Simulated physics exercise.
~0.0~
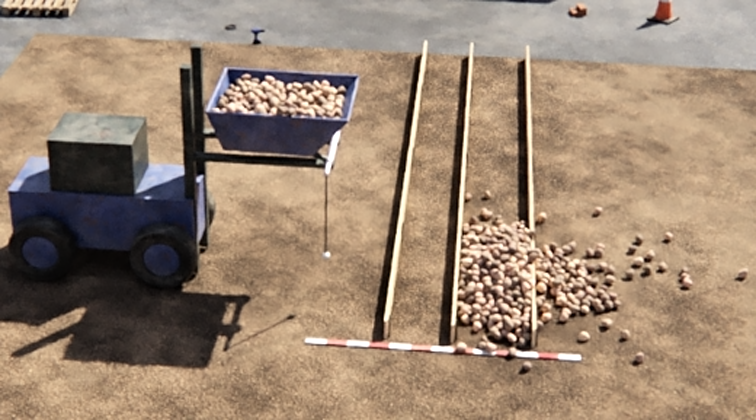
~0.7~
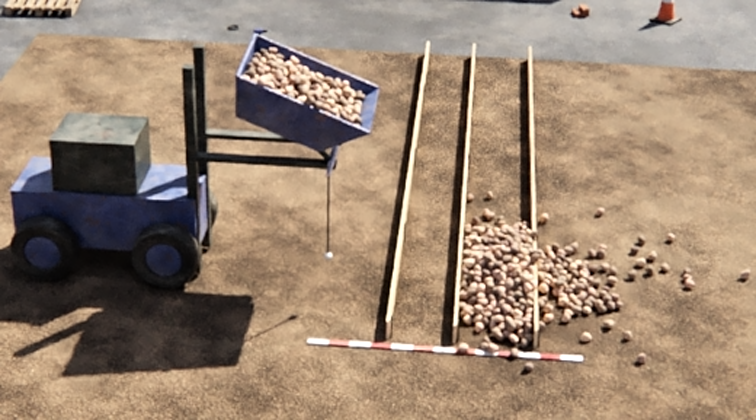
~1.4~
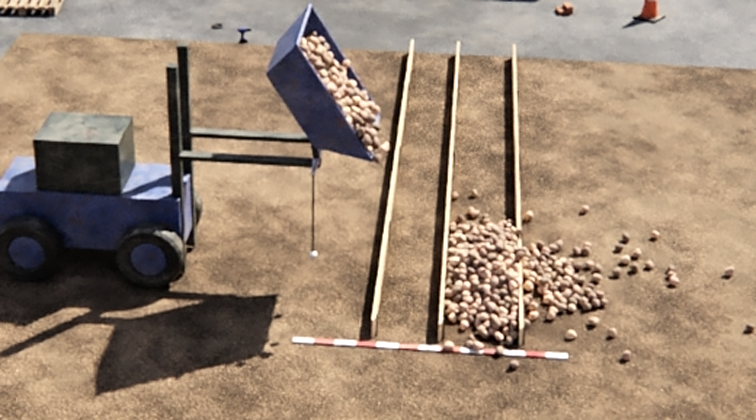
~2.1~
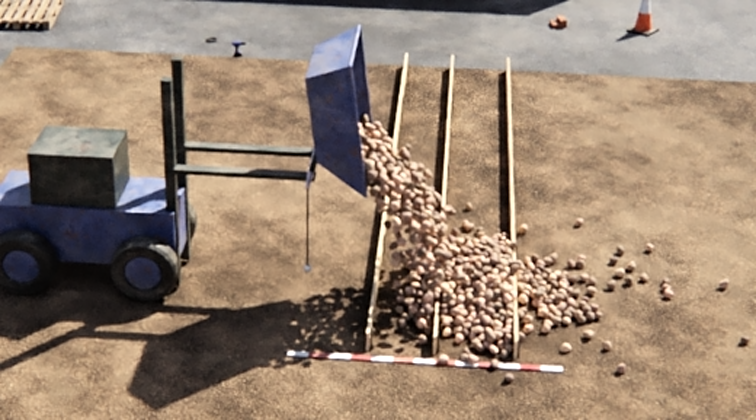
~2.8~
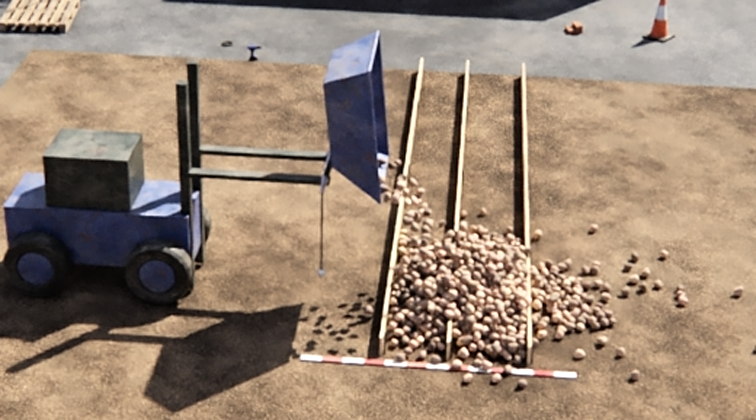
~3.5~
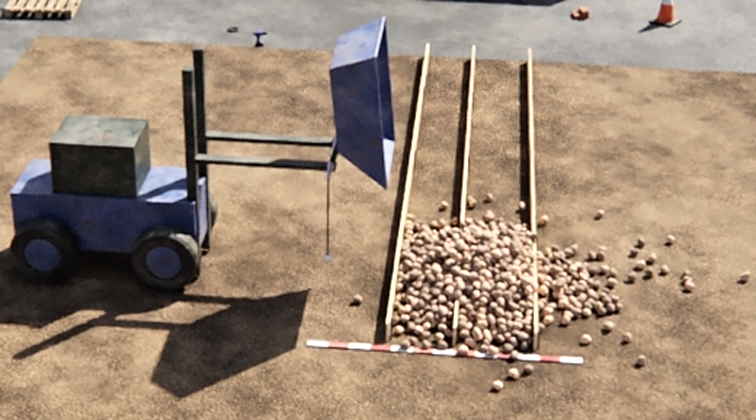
A blue forklift tips its raised skip and pours pale stones beside the earlier heap, widening it.
